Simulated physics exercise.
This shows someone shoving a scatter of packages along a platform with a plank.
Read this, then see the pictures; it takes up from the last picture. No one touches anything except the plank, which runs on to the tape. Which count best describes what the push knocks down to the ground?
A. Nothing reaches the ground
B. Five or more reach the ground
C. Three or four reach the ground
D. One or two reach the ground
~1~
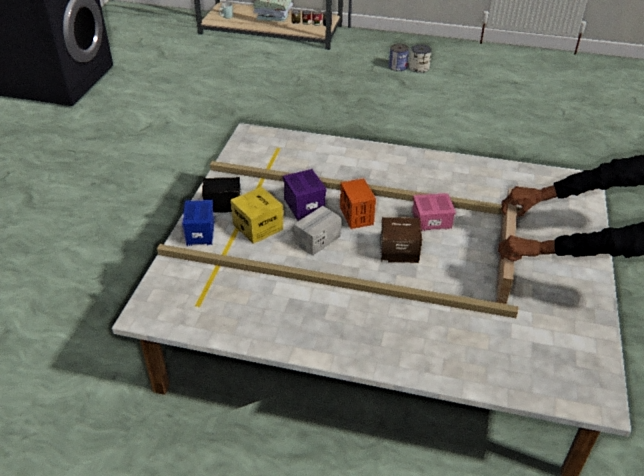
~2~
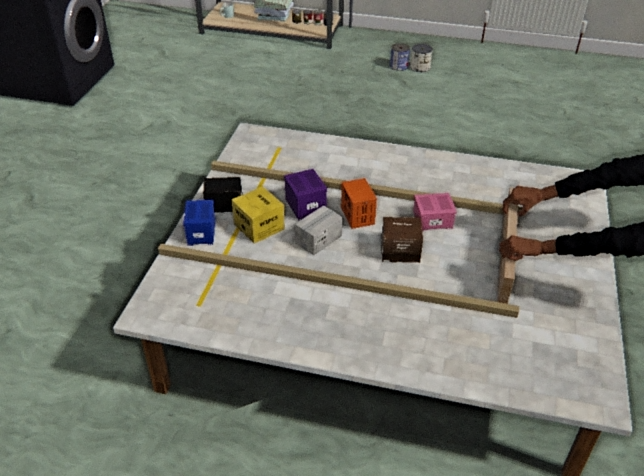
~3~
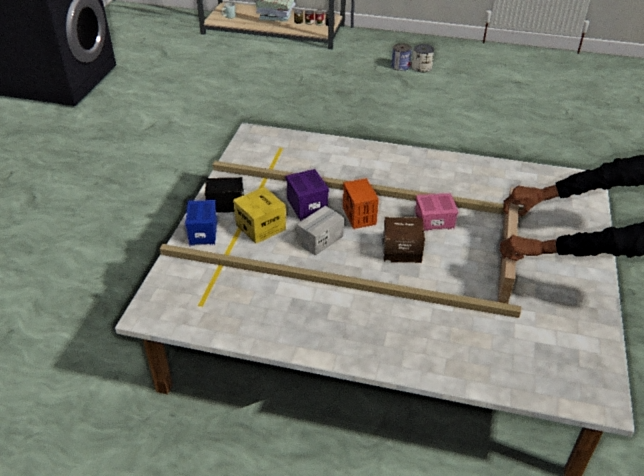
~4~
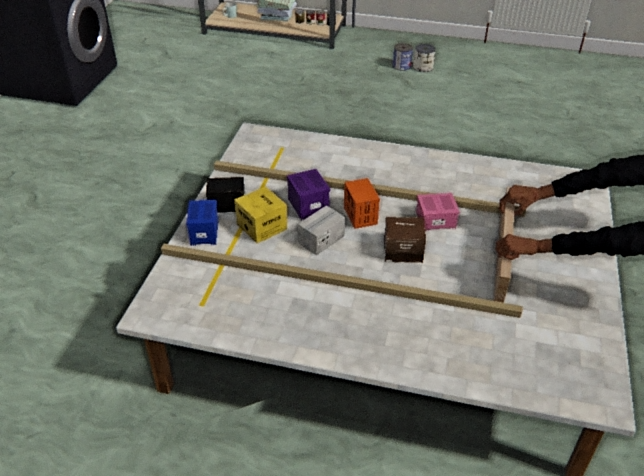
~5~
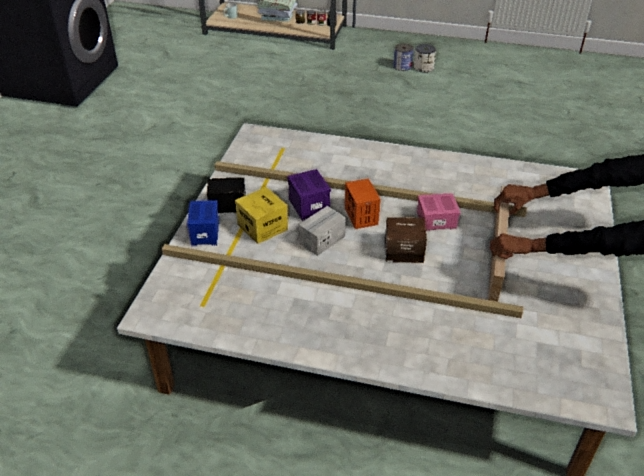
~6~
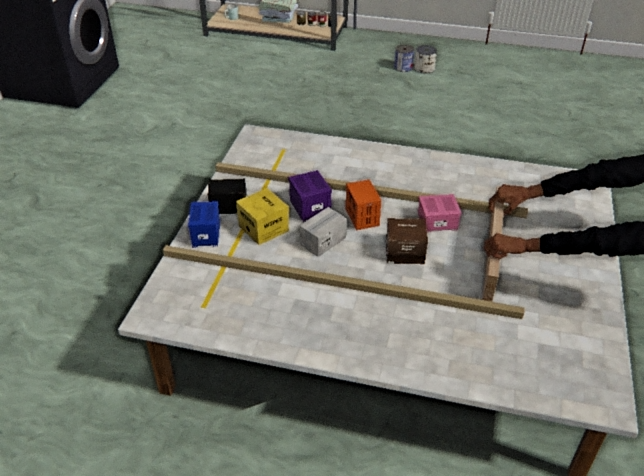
C.
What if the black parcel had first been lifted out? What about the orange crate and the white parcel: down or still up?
Note: Orange crate stays up top / white parcel stays up top.
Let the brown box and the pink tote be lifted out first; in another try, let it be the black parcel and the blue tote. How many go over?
Result: 1 in the first case, with 2 in the second.
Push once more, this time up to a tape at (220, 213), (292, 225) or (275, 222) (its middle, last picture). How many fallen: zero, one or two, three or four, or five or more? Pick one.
Going one by one, the answers are at least five, 1 or 2 and just one or two.
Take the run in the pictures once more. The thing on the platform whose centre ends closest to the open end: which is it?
That would be the white parcel.
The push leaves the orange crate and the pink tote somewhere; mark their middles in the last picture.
The orange crate finishes at (215, 186); the pink tote finishes at (247, 179).
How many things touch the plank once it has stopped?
Result: 2 in all.
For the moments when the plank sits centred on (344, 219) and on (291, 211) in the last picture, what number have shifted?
I make it 6 at the first spot and 8 at the other.
Soon after, none off yet; blue tote at rest near (205, 225); black parcel at rest near (228, 196); yellow box at rest near (263, 216).
After that, none off yet; blue tote at rest near (205, 225); black parcel at rest near (228, 196); yellow box displaced a little near (255, 218).
And then, none off yet; blue tote displaced about its own width near (166, 224); black parcel displaced about its own width near (189, 196); yellow box displaced about its own width near (204, 214).
In the end, the number that fall off is three or four; gone, purple tote, yellow box, black parcel and blue tote.
